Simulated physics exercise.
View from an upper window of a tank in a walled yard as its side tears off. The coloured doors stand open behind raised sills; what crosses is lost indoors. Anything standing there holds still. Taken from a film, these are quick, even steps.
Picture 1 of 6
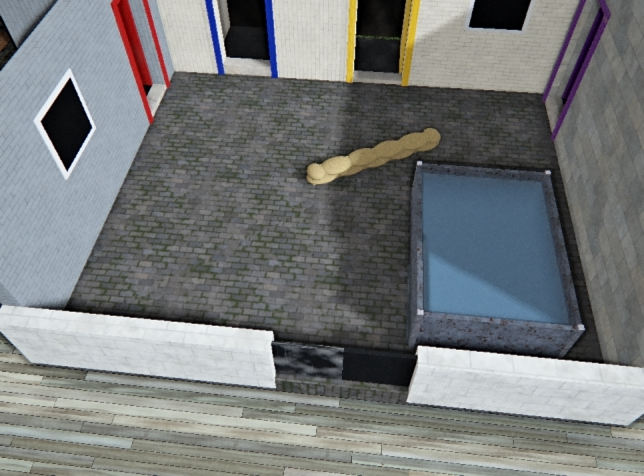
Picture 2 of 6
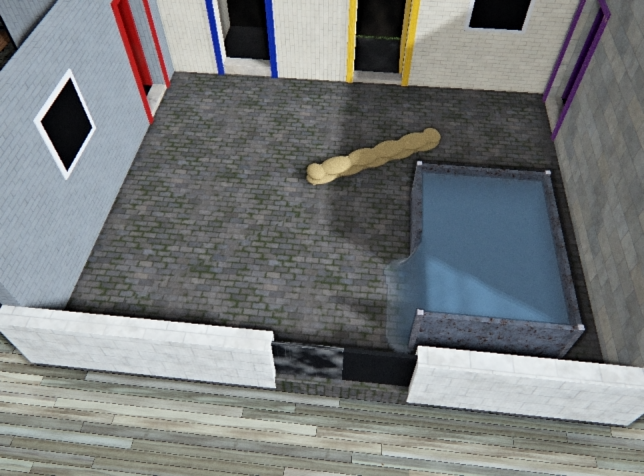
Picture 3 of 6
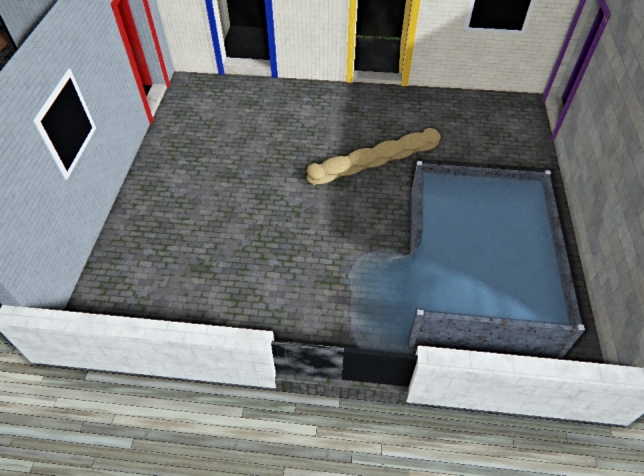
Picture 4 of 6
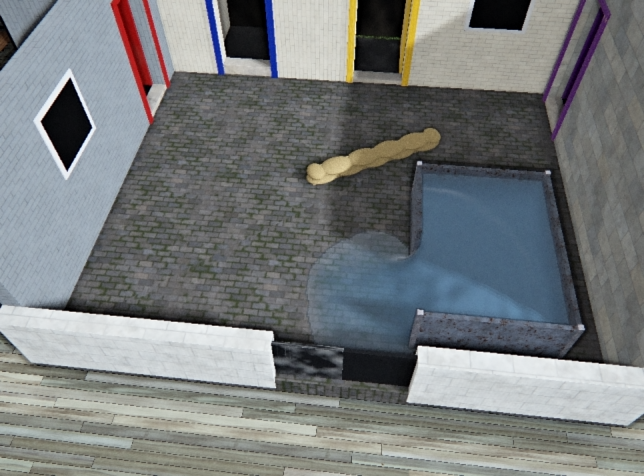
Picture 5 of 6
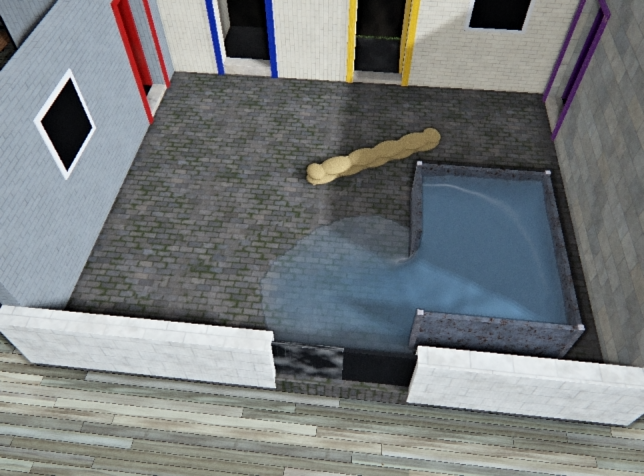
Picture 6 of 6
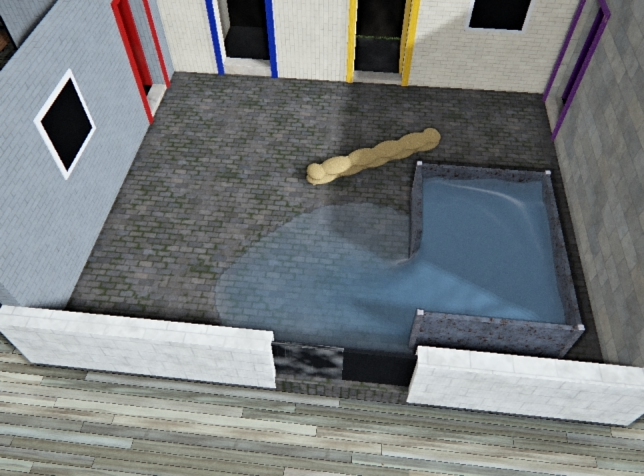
A tank of water in a walled yard opens on its left side, and water spreads leftward across the paving.
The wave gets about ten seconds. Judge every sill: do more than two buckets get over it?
The yellow door doesn't overshoot the mark there. The red door overshoots the mark there. The purple door doesn't overshoot the mark there. The blue door doesn't overshoot the mark there.
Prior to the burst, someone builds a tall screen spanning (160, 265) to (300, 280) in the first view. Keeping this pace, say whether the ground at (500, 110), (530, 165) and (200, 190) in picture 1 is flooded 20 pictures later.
Taking the points in turn, they are high and dry, high and dry and inundated.
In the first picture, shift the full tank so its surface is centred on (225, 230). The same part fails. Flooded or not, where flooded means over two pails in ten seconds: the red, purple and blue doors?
Well, the red tops the threshold, the purple remains below, and the blue tops the threshold.
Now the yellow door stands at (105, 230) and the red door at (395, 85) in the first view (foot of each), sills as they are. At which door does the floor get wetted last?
My answer: The purple door.
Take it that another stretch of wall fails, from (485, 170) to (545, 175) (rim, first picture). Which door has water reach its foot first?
My pick: The one in purple.
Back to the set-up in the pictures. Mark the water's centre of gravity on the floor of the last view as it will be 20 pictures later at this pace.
I'd place it roughly at (282, 251).
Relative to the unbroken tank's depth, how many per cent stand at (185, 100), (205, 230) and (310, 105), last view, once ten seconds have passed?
At the three places, in the order asked: Around 16, 10 and 12 per cent.
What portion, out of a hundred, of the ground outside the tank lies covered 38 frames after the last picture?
Share estimate: About 75 per cent.
A moment on, water covers 30 % of the floor; the yellow door not reached, the red door not reached, the purple door not reached, the blue door not reached.
Next, water covers 40 % of the floor; the yellow door not reached, the red door not reached, the purple door not reached, the blue door not reached.
Then, water covers 50 % of the floor; the yellow door not reached, the red door wet at the sill, nothing in, the purple door not reached, the blue door not reached.
Later, water covers 75 % of the floor; the yellow door wet at the sill, nothing in, the red door under two buckets in, the purple door not reached, the blue door under two buckets in.
In the end, water covers 90 % of the floor; the yellow door wet at the sill, nothing in, the red door far over two buckets in, the purple door wet at the sill, nothing in, the blue door under two buckets in.
